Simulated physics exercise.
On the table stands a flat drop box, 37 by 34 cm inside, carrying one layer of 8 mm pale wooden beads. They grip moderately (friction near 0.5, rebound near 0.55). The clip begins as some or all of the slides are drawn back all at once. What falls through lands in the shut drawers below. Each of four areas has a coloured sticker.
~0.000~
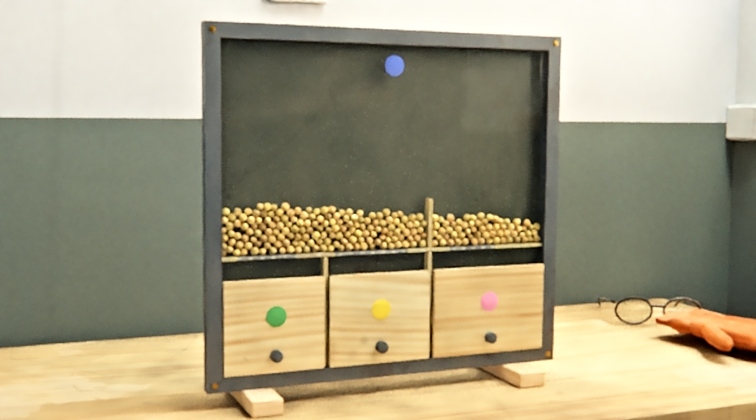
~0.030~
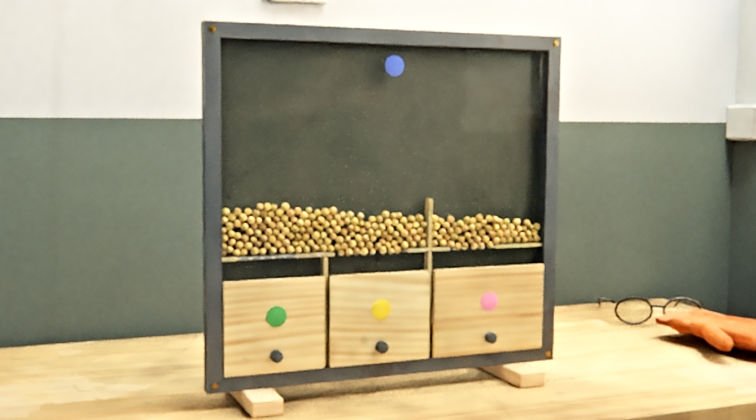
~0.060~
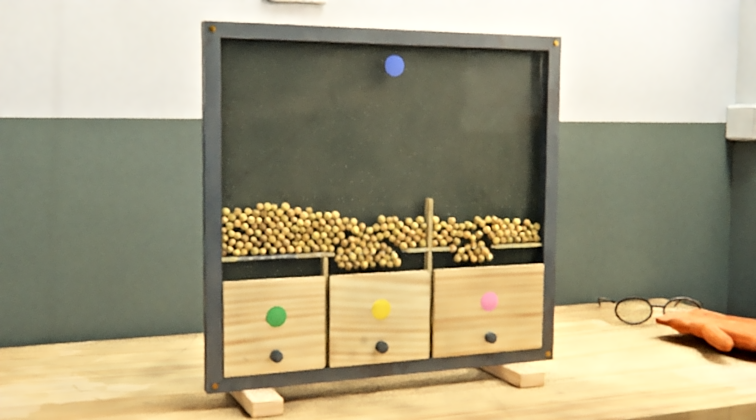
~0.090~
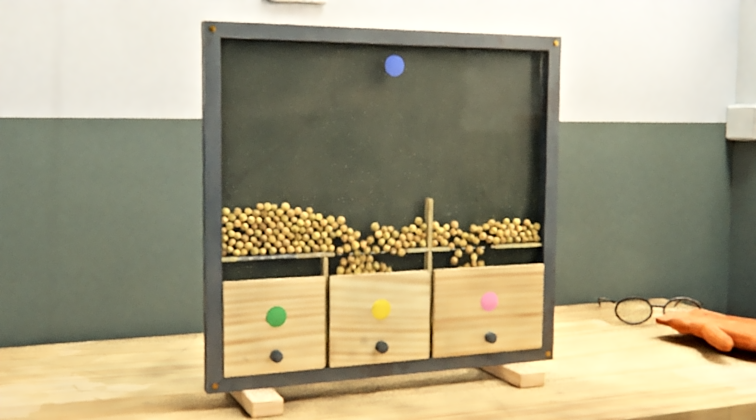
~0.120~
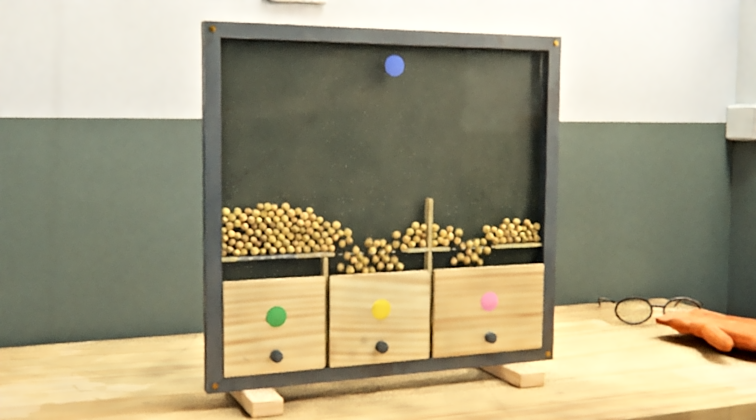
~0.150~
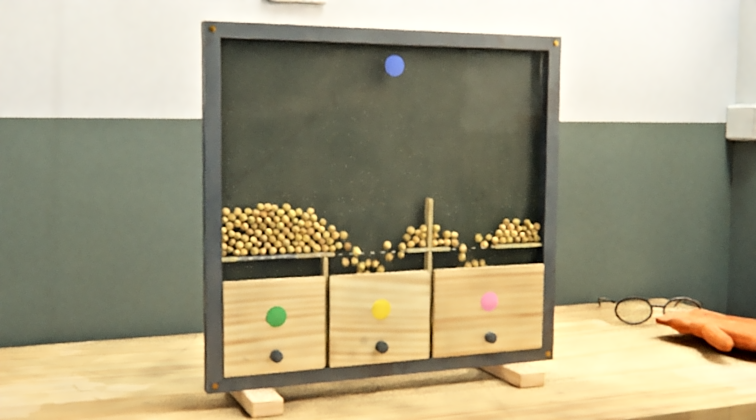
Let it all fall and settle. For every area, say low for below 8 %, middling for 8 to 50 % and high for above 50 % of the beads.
Pink middling, blue middling, green low, yellow middling.
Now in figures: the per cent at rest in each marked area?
Pink drawer: 20; blue store: 40; green drawer: 0; yellow drawer: 40.
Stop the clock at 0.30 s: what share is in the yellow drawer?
Roughly 30 per cent.
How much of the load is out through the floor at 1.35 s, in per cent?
Roughly 60 per cent.
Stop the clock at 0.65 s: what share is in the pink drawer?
About 20 per cent.
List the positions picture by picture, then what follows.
About 230 beads; beads' middle (371, 228); pink (489, 302), blue (394, 66), green (276, 317), yellow (381, 309); slides (232, 259) to (299, 255), (329, 254) to (410, 250), (444, 249) to (497, 246), in the first picture.
In the second picture, 2 of 3 slides gone; beads' middle (370, 232); 0 out.
Beads' middle (366, 238); 28 out, in the third picture.
Beads' middle (356, 235); 53 out, in the fourth picture.
Beads' middle (349, 241); 76 out, in the fifth picture.
Beads' middle (344, 235); 92 out; wall ends (429, 200), in the sixth picture.
After 0.30 s, 50 % are out; pink 15 %, blue 50 %, yellow 30 %.
After 0.65 s, 60 % are out; pink 20 %, blue 40 %, yellow 40 %.
After 1.35 s, 60 % are out; pink 20 %, blue 40 %, yellow 40 %.
All still by 1.5 s, 60 % are out; pink 20 %, blue 40 %, green 0 %, yellow 40 %.
